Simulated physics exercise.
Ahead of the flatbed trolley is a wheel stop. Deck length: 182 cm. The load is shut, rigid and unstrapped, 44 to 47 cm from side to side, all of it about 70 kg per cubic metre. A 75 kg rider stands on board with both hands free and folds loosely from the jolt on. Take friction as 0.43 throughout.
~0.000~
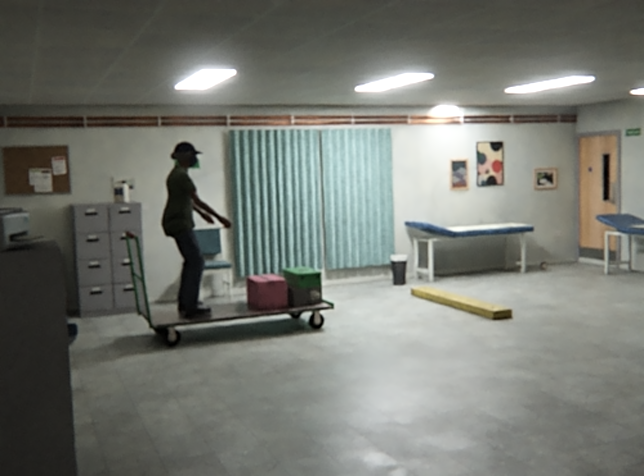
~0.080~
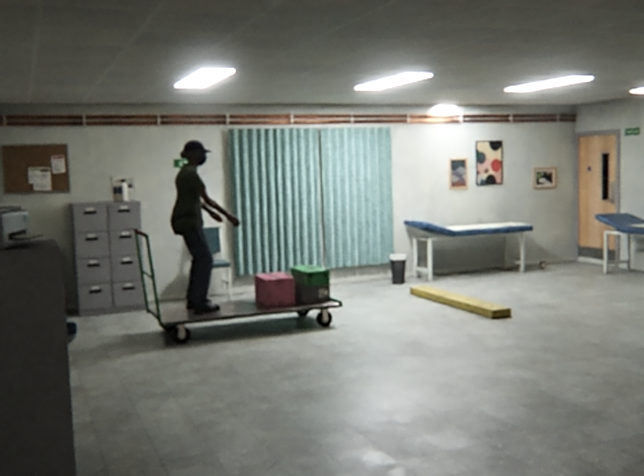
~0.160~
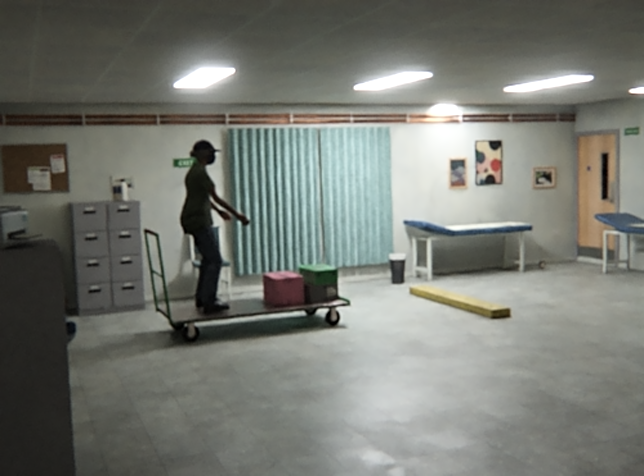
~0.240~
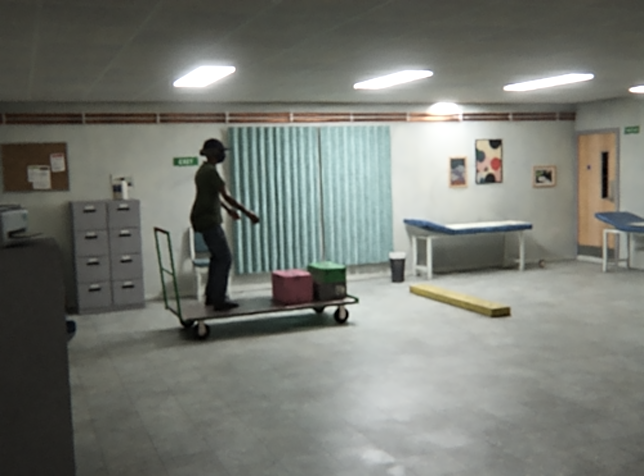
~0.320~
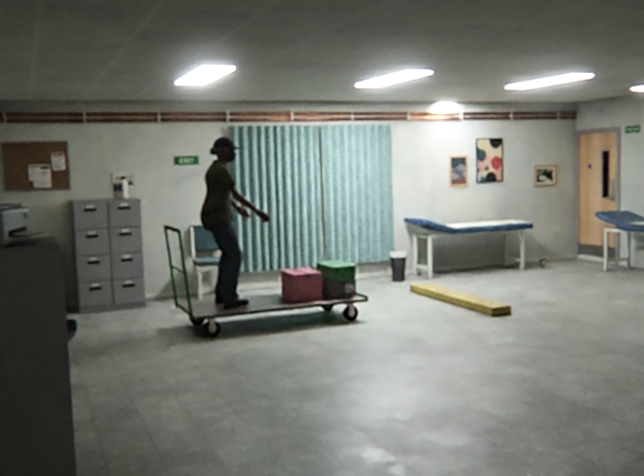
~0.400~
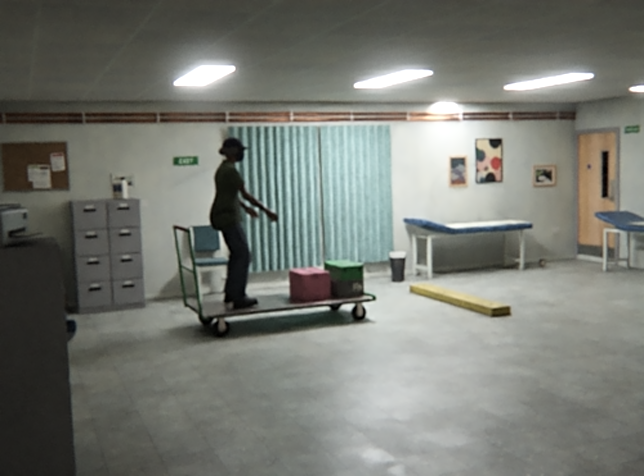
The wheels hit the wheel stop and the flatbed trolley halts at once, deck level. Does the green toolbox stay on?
In the end the green toolbox comes off.
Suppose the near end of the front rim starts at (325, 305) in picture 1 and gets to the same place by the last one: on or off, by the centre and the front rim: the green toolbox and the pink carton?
Then green off, pink on.
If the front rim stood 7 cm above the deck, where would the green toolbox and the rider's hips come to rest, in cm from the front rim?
Then green 10 past, hips 110 behind.
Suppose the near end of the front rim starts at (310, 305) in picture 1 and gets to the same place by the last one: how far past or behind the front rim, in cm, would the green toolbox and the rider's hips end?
In that case green 70 past, hips 70 behind.
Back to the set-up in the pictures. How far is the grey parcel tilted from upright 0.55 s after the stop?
It is tilted some 0°.
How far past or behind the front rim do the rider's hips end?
Some 110 cm behind it.
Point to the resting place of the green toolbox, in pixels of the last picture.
At about (460, 282).
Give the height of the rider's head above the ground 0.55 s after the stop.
Roughly 80 cm above it.
The wheels strike at 1.35 s.
After 1.90 s the green toolbox is 12 cm past the rim, tilted 100°, near (461, 281) in the last picture's view.
After 2.35 s the green toolbox is 10 cm past the rim, tilted 90°, near (460, 282) in the last picture's view.
When all is still (2.6 s), past the rim, green toolbox; behind it, pink carton, grey parcel and the rider's hips.
